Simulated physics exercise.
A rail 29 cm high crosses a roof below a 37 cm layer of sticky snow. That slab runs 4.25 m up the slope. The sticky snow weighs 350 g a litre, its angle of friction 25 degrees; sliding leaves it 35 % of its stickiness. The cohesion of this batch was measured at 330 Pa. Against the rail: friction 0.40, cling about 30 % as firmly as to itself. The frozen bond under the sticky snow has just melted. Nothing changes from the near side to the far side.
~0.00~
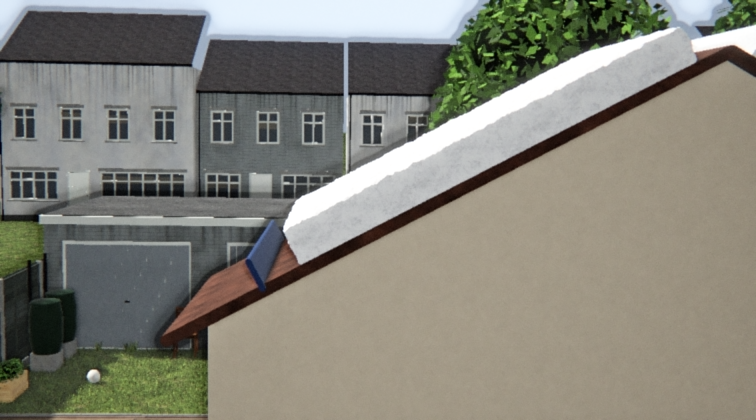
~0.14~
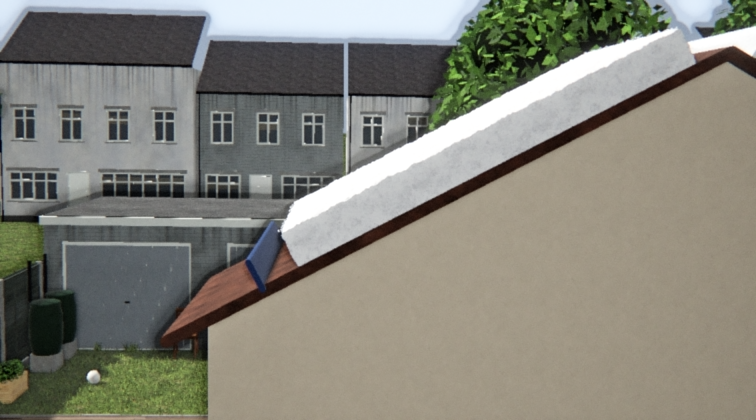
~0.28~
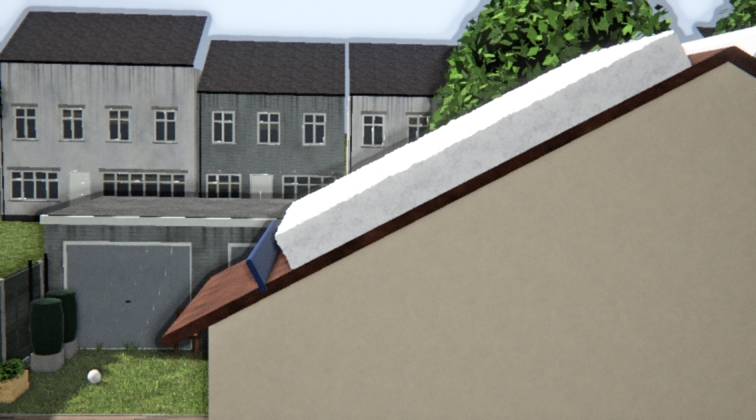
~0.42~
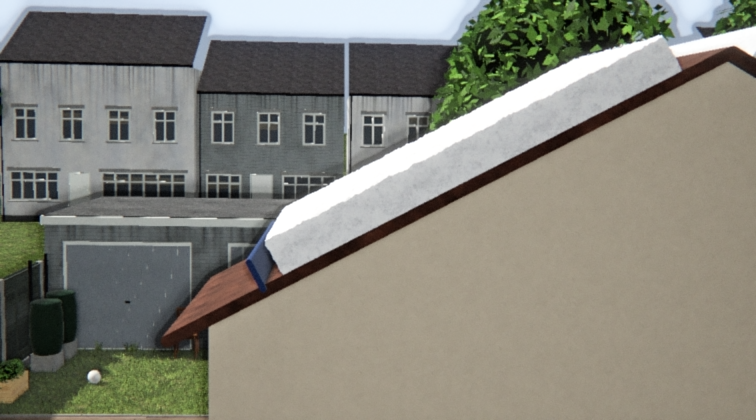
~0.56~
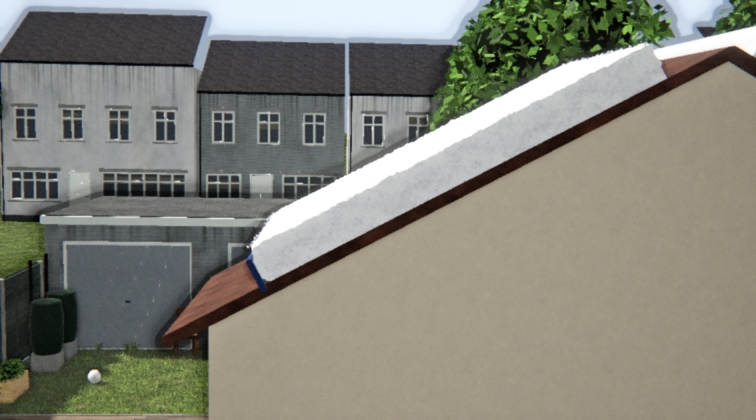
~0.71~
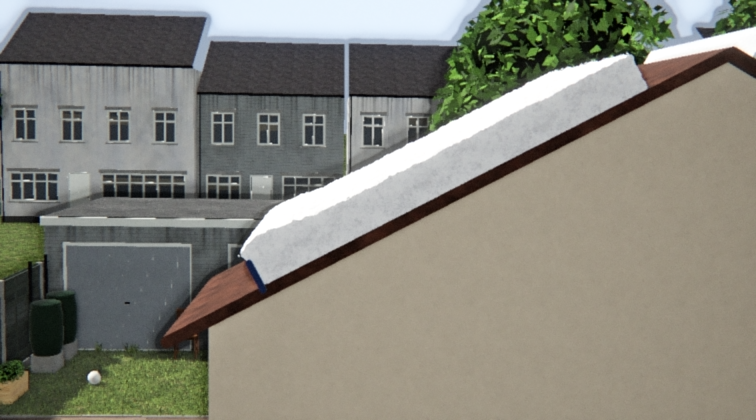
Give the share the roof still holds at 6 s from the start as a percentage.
About 57 %.
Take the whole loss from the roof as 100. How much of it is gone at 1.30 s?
Some 0 per cent.
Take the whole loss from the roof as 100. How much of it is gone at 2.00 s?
Some 40 per cent.
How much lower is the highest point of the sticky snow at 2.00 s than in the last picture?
Roughly 0.8 m.
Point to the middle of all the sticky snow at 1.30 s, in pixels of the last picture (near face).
Near (369, 204).
After 1.30 s, 100 % of the snow is on the roof.
After 2.00 s, 84 % of the snow is on the roof.
After 2.70 s, 68 % of the snow is on the roof.
After 3.40 s, 60 % of the snow is on the roof.
After 6.00 s, at the end, 57 % of the snow is on the roof.
